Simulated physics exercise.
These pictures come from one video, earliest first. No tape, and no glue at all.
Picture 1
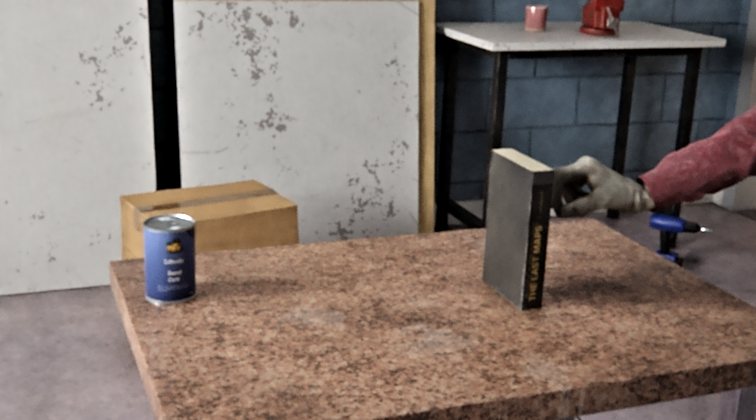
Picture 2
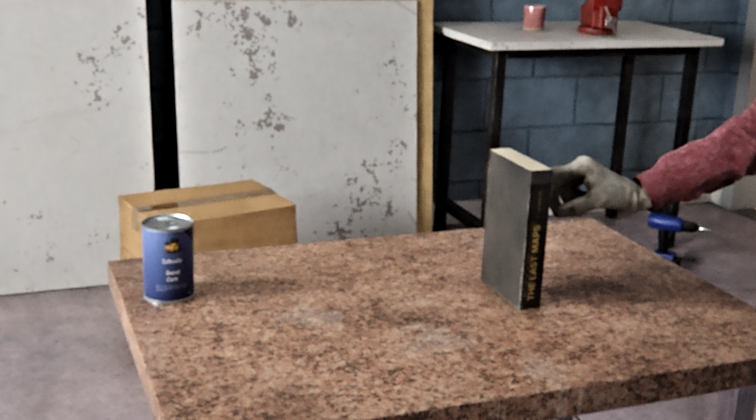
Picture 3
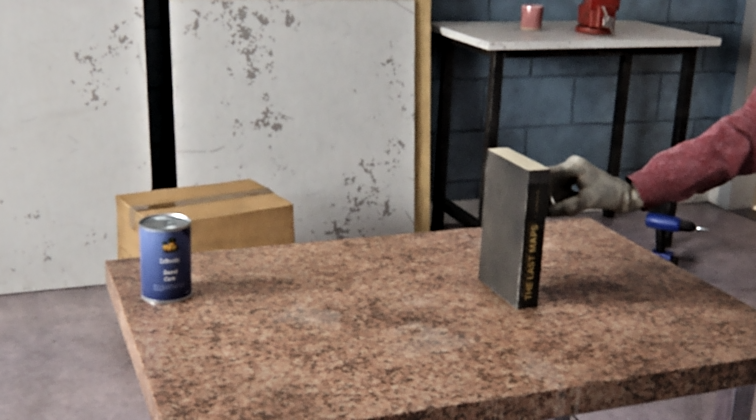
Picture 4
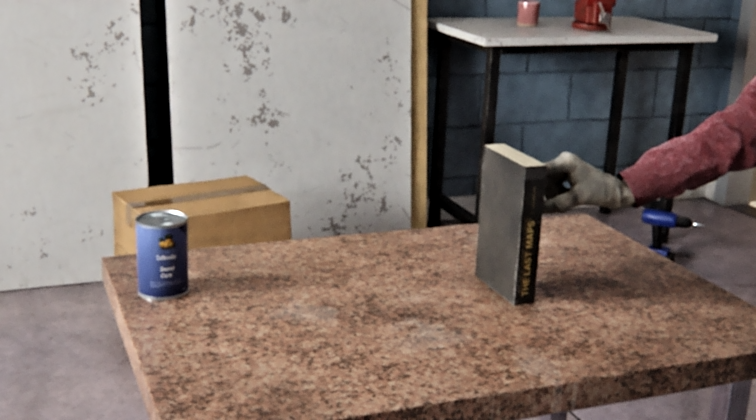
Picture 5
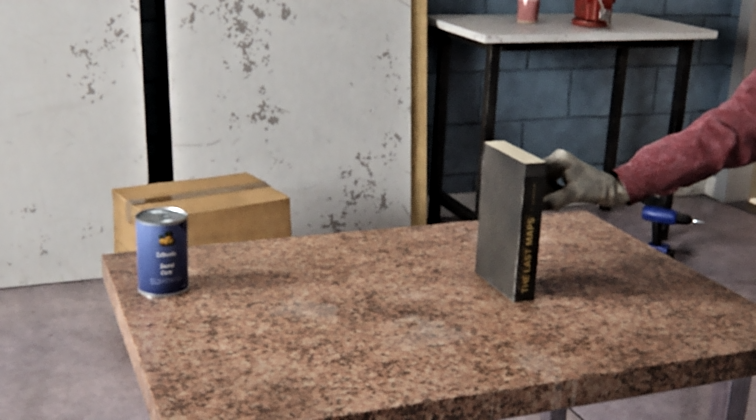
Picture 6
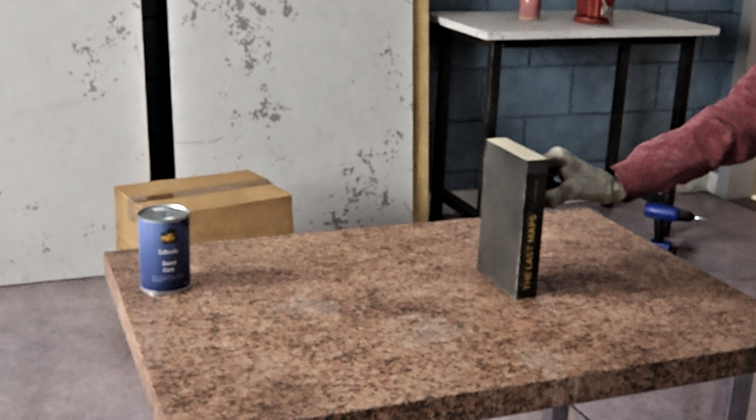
At first, a black book stands upright on a speckled brown tabletop, with a gloved hand touching it from behind at the right and a blue can to the left. The view shifts very slightly, while the hand stays at the book and neither the book nor the can visibly moves across the table.
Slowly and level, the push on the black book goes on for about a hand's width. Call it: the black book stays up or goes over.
Goes over.
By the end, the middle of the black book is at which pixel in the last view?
Around (426, 281).
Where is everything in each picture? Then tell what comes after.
In the first picture, black book (516, 228).
In the second picture, black book (515, 228).
In the third picture, black book (512, 227).
In the fourth picture, black book (509, 223).
In the fifth picture, black book (509, 220).
In the sixth picture, black book (511, 217).
Then, 0.60 s after the last picture, black book tipped 29° from how it was near (479, 223).
Then, 0.80 s after the last picture, black book on its side near (427, 282).
Then, 0.90 s after the last picture, as before.
At rest, tipped over on the table, black book. Seen from the same camera at the end, black book near (426, 281).
